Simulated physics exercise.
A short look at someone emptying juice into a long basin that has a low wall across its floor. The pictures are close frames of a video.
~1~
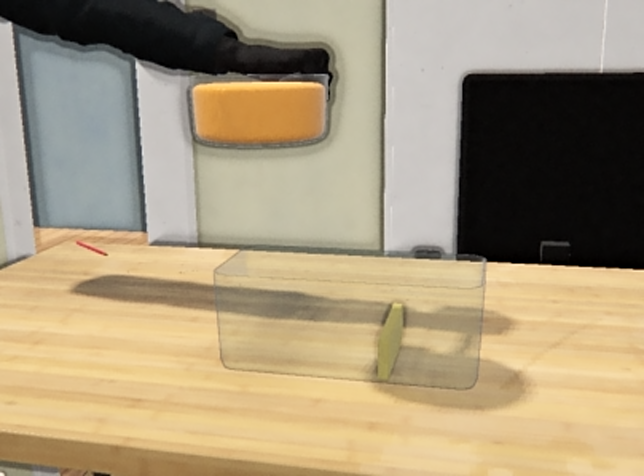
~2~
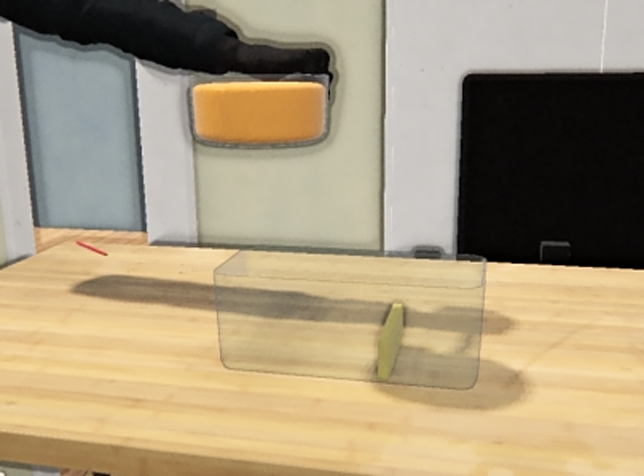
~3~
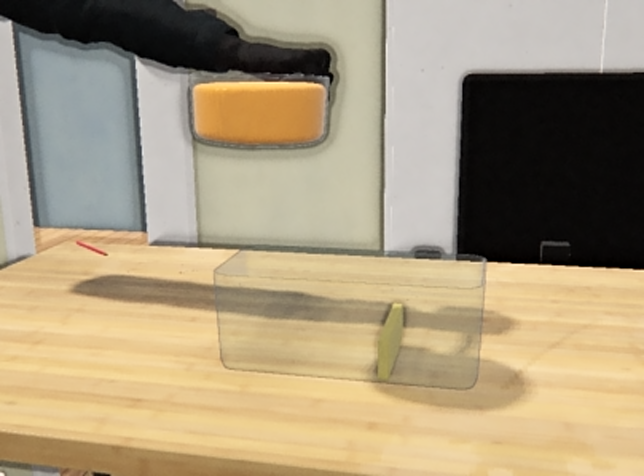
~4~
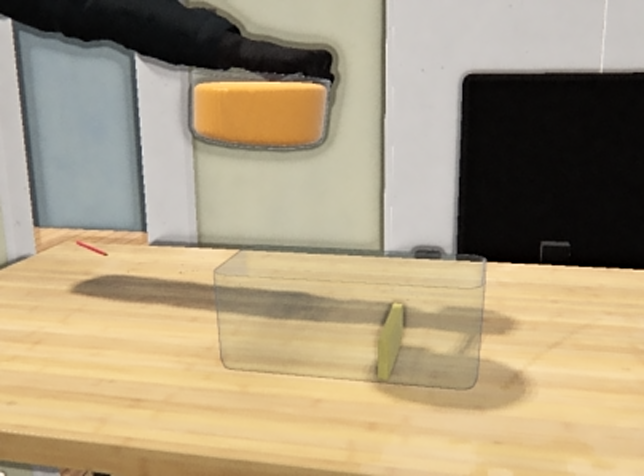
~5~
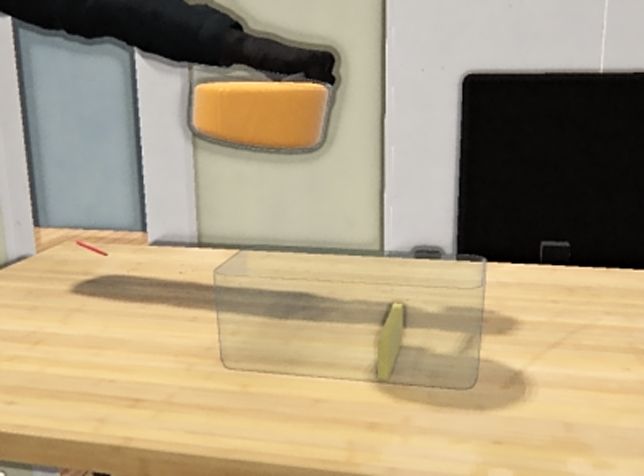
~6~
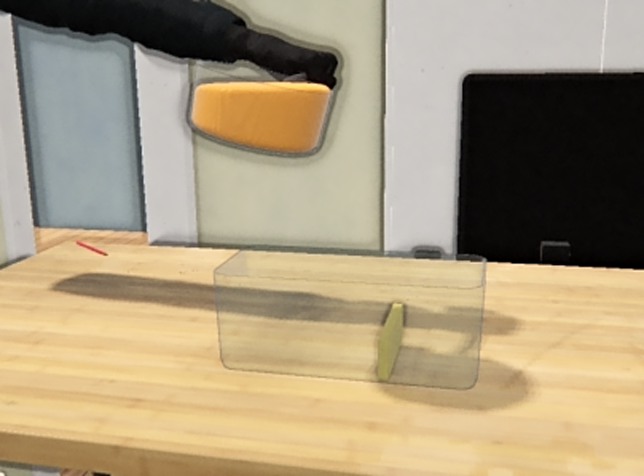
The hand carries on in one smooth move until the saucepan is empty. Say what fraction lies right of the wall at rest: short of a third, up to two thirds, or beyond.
It comes to between a third and two thirds.
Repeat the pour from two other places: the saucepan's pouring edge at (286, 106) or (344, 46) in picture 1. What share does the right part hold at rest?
In turn 5 and 55 in a hundred.
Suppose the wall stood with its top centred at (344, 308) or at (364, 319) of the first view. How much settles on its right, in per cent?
Near 85 % and 70 %.
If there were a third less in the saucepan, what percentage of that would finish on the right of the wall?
Close to 30 per cent.
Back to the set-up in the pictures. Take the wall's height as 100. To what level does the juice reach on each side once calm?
The left part 40 per cent, the right part 90.
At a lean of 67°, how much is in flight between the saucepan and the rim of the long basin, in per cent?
About 40 per cent.
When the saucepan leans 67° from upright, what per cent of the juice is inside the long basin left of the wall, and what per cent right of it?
Left: 5 %. Right: 15 %.
A moment on, the saucepan is tipped part way and 41 per cent is still to pour, 5 is left of the wall and 16 right of it.
Next, the saucepan is tipped right over and 5 per cent is still to pour, 35 is left of the wall and 51 right of it.
Then the saucepan is tipped right over and 0 per cent is still to pour, 50 is left of the wall and 49 right of it.
Later the saucepan is tipped right over and 0 per cent is still to pour, 50 is left of the wall and 49 right of it.
At rest 50 per cent lies left of the wall, 49 right of it and 1 outside.
